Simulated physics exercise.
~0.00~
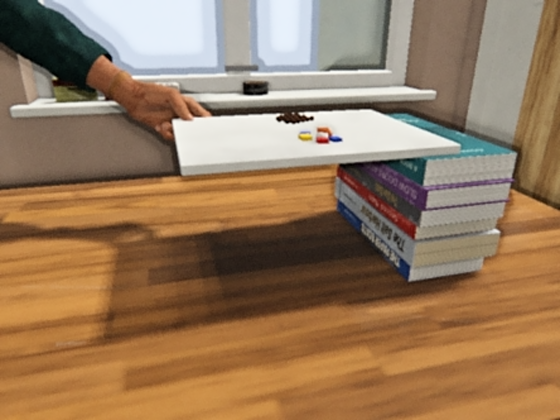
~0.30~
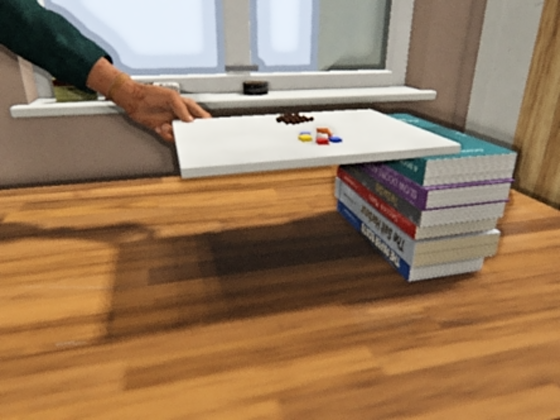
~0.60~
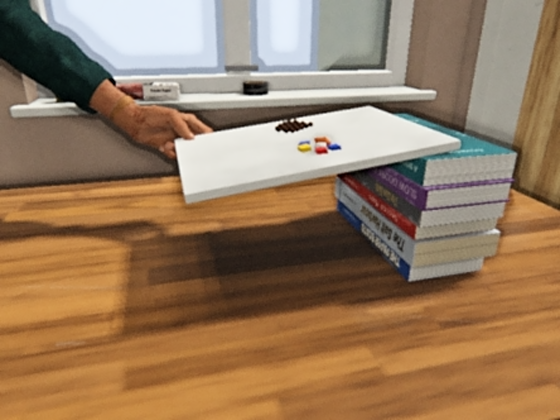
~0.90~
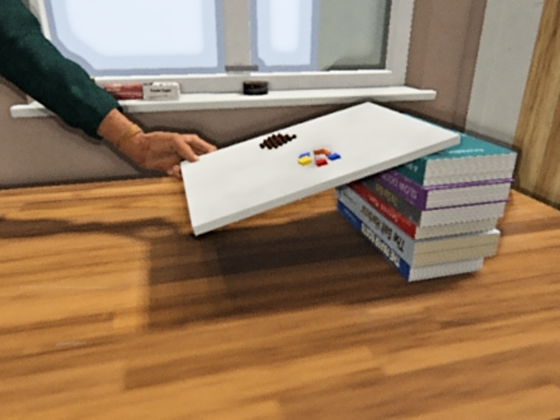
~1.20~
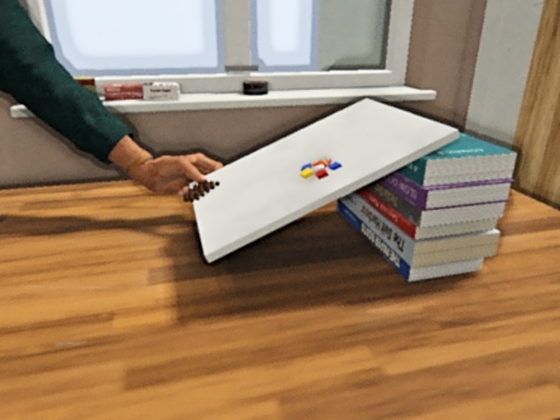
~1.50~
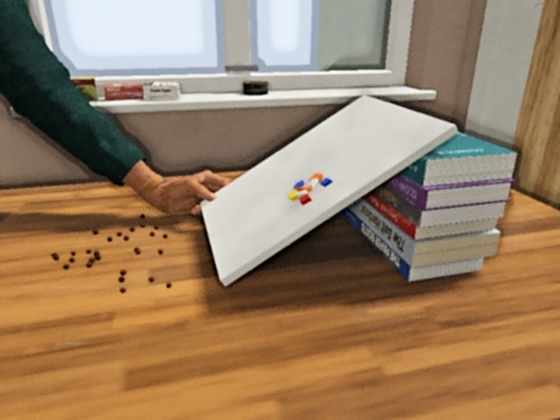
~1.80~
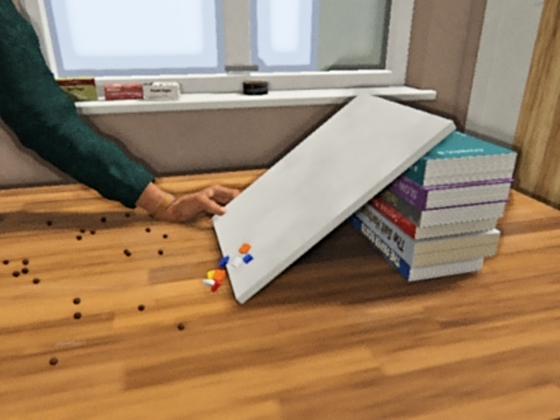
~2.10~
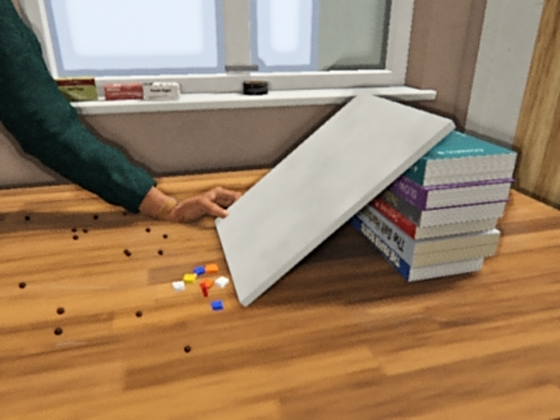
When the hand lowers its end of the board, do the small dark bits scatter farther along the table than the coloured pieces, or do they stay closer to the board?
The small dark bits scatter farther, spreading out to the left across the table, while the coloured pieces mostly stop near the foot of the board.
